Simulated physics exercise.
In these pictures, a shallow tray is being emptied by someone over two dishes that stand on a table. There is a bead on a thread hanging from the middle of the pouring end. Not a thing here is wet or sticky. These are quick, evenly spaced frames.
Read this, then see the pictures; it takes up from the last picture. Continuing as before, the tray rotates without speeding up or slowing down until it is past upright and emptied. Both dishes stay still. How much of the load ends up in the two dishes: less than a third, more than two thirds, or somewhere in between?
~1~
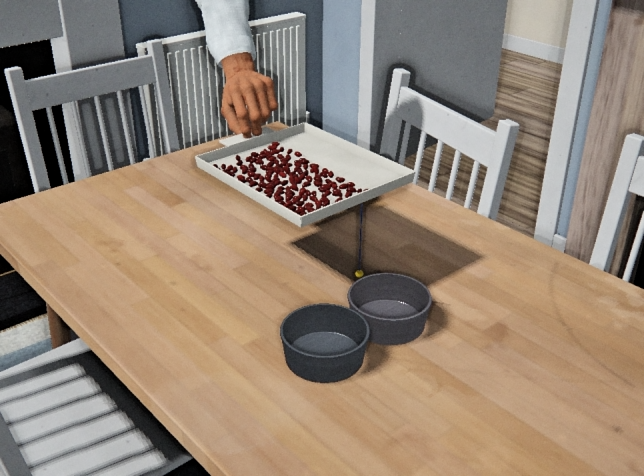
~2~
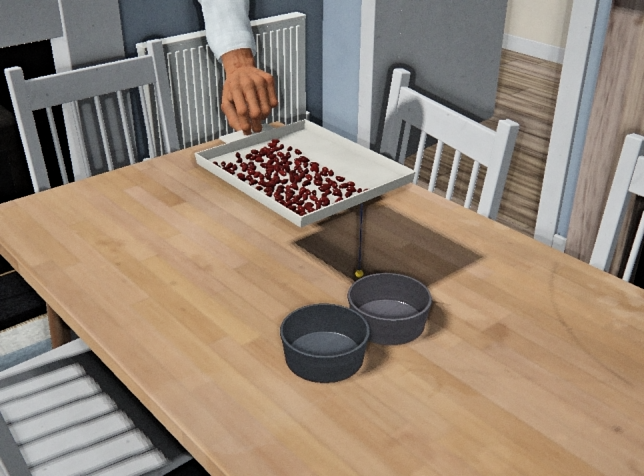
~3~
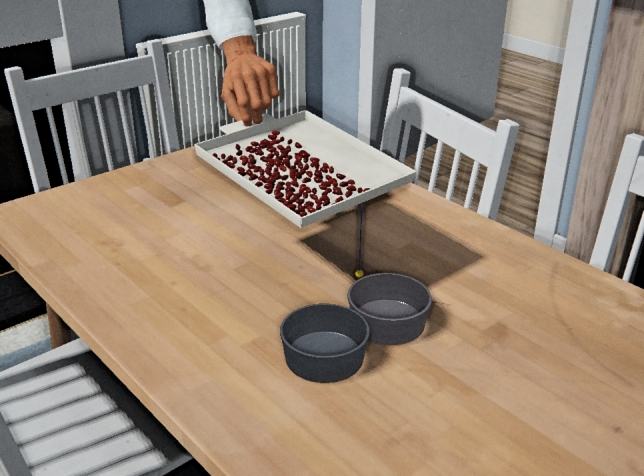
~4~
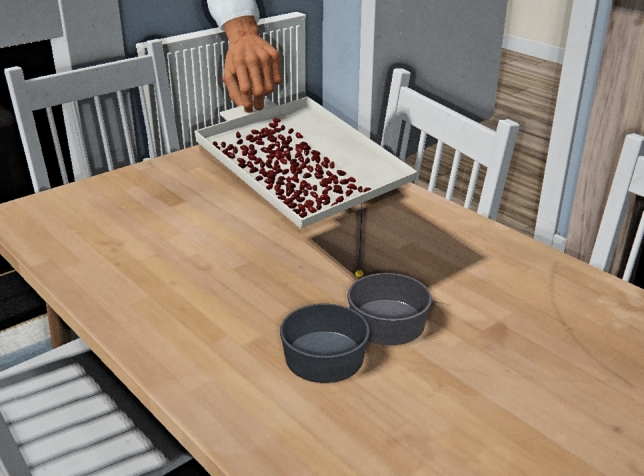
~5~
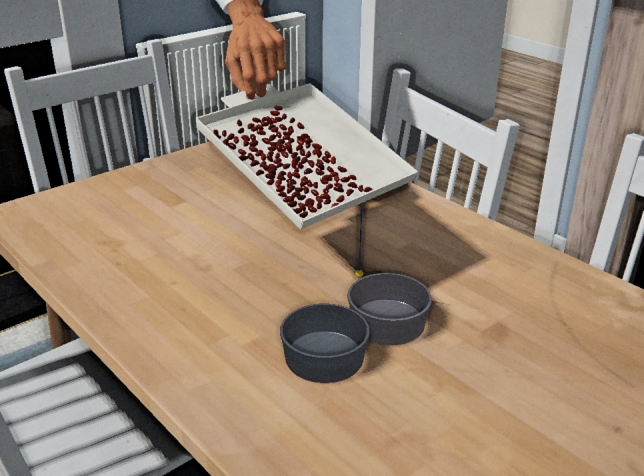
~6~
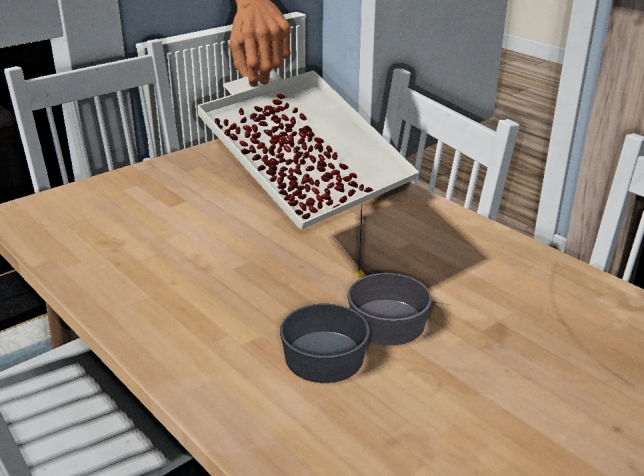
Past two thirds.
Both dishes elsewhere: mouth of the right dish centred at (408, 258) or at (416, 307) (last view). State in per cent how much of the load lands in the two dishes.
Roughly 10% on the first try and 60% on the second.
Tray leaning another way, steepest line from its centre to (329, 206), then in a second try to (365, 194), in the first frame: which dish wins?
For the first aim the left side, for the second the right side.
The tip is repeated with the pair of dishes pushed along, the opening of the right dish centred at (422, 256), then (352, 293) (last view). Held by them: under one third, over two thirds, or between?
On the first try the answer is less than a third, and on the second it is the middle third.
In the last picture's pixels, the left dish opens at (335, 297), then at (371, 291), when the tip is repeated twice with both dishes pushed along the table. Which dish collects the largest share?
The one on the left side, then the one on the left side.
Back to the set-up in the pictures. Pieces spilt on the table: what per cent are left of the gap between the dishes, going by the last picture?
Left fraction: Around 10 per cent.
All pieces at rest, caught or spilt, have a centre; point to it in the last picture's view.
Near (374, 334).
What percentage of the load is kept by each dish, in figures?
The share is 50 per cent in the left dish and 40 per cent in the right dish.
Soon, tray tipped steeply; nearly all on the tray; a stray few in the air.
A while on, tray tipped past a quarter turn; about a third on the tray; about a quarter in the left dish; a small part in the right dish; a stray few outside both; about a third in the air.
Towards the end, tray tipped past a quarter turn; about half in the left dish; about a third in the right dish; a small part outside both.
Finally, tray tipped past a quarter turn; about half in the left dish; about a third in the right dish; a small part outside both.
